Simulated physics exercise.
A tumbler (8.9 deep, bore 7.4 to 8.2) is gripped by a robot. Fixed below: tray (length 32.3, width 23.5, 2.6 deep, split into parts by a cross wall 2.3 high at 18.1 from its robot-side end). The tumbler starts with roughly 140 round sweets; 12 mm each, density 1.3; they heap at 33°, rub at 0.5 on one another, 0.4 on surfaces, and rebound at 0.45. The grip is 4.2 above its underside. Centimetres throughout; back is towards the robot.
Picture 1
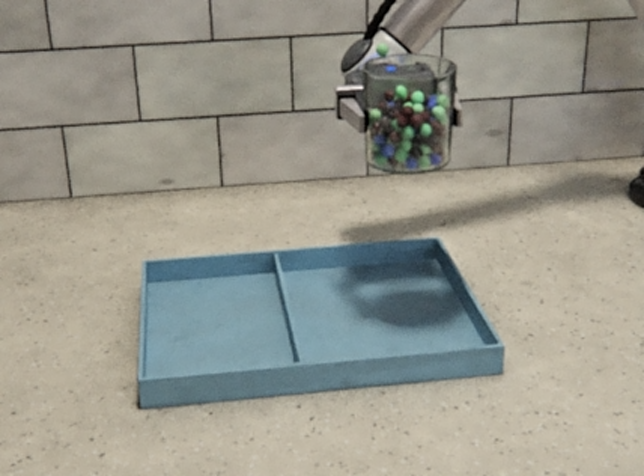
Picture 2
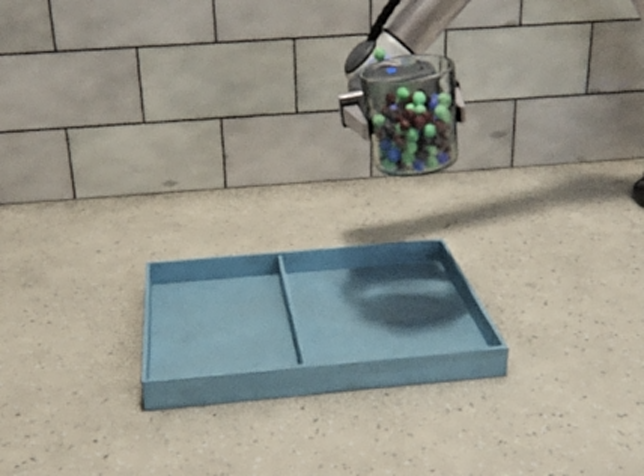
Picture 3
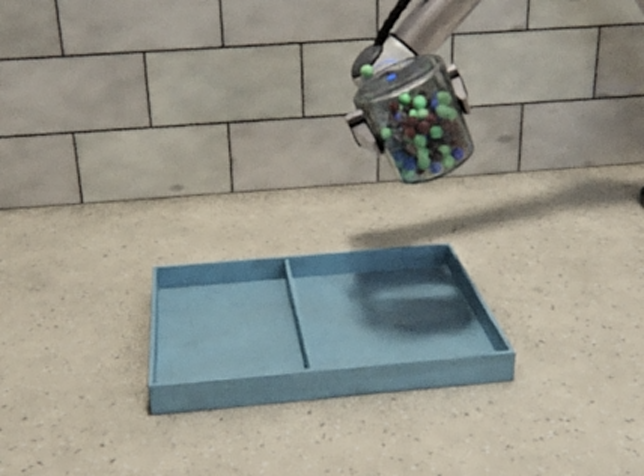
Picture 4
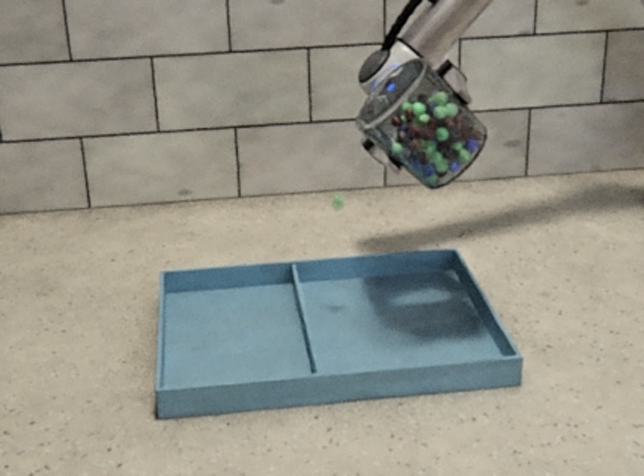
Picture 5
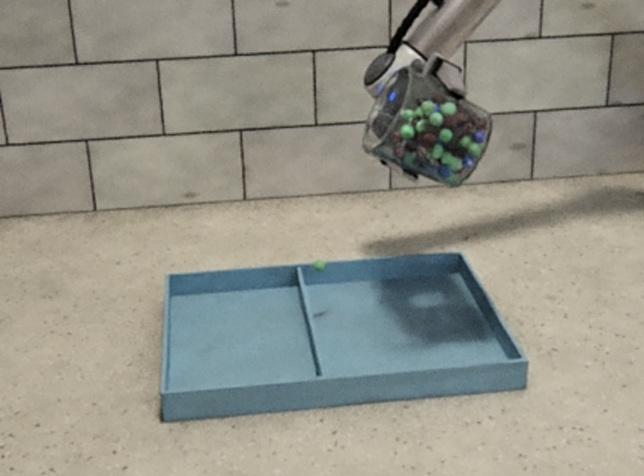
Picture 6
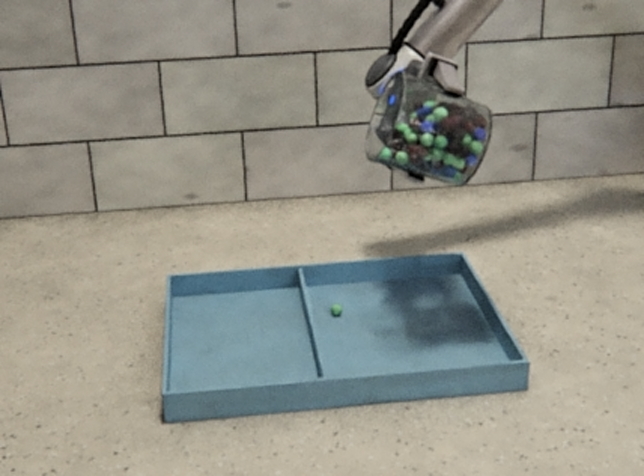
A robot arm tilts a clear tumbler of colourful balls, and one green ball drops into a divided blue tray.
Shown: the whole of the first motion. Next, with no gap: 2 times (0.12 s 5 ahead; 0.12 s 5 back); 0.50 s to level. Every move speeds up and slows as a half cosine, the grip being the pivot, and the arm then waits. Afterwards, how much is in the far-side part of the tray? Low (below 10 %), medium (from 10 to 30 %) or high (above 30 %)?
Answer: Medium; from 10 to 30 % of the round sweets finish in the far-side part of the tray.
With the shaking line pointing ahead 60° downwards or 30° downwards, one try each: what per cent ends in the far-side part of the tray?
Some 0 and 10 per cent.
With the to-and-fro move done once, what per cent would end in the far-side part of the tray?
In that case some 10 per cent.
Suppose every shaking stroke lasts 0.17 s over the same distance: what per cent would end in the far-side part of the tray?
It would be near 5 per cent.
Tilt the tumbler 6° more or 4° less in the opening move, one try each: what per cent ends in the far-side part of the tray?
About 35 and 15 per cent.
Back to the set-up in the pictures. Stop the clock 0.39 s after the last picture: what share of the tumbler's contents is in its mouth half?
Roughly 55 per cent.
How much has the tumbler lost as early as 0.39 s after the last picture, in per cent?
Near 25 per cent so far.
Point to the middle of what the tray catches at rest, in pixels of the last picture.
Near (296, 340).
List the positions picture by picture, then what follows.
The first picture shows the tumbler middle at (408, 115), level; upper third of the load around (409, 113), from x 375 to 445, top at y 50; 140 in the tumbler.
The second picture shows the tumbler middle at (412, 117), tilted 6° forward; upper third of the load around (419, 114), from x 380 to 445, top at y 55.
The third picture shows the tumbler middle at (418, 122), tilted 23° forward; upper third of the load around (428, 117), from x 365 to 460, top at y 70.
The fourth picture shows the tumbler middle at (424, 127), tilted 44° forward; upper third of the load around (440, 118), from x 340 to 475, top at y 95; 139 in the tumbler, 1 in flight or on a rim.
The fifth picture shows the tumbler middle at (429, 131), tilted 61° forward; upper third of the load around (446, 119), from x 320 to 480, top at y 100; 139 in the tumbler, 1 in the robot-side part.
The sixth picture shows the tumbler middle at (430, 132), tilted 67° forward; upper third of the load around (448, 120), from x 335 to 480, top at y 105; 139 in the tumbler, 1 in the robot-side part.
Then, 0.39 s on, tilted 67° forward, highest piece 22 above the table; 103 in the tumbler, 19 in the far-side part, 16 in the robot-side part, 2 in flight or on a rim.
Then, 0.78 s on, tilted 22° forward, highest piece 24 above the table; 78 in the tumbler, 30 in the far-side part, 29 in the robot-side part, 3 on the table or floor.
Then, 1.18 s on, level, highest piece 23 above the table; 78 in the tumbler, 30 in the far-side part, 29 in the robot-side part, 3 on the table or floor.
Then, 2.23 s on, level, highest piece 23 above the table; 78 in the tumbler, 30 in the far-side part, 29 in the robot-side part, 3 on the table or floor.
In the end, 78 in the tumbler, 30 in the far-side part, 29 in the robot-side part, 3 on the table or floor. That is 21 % in the far-side part of the tray.
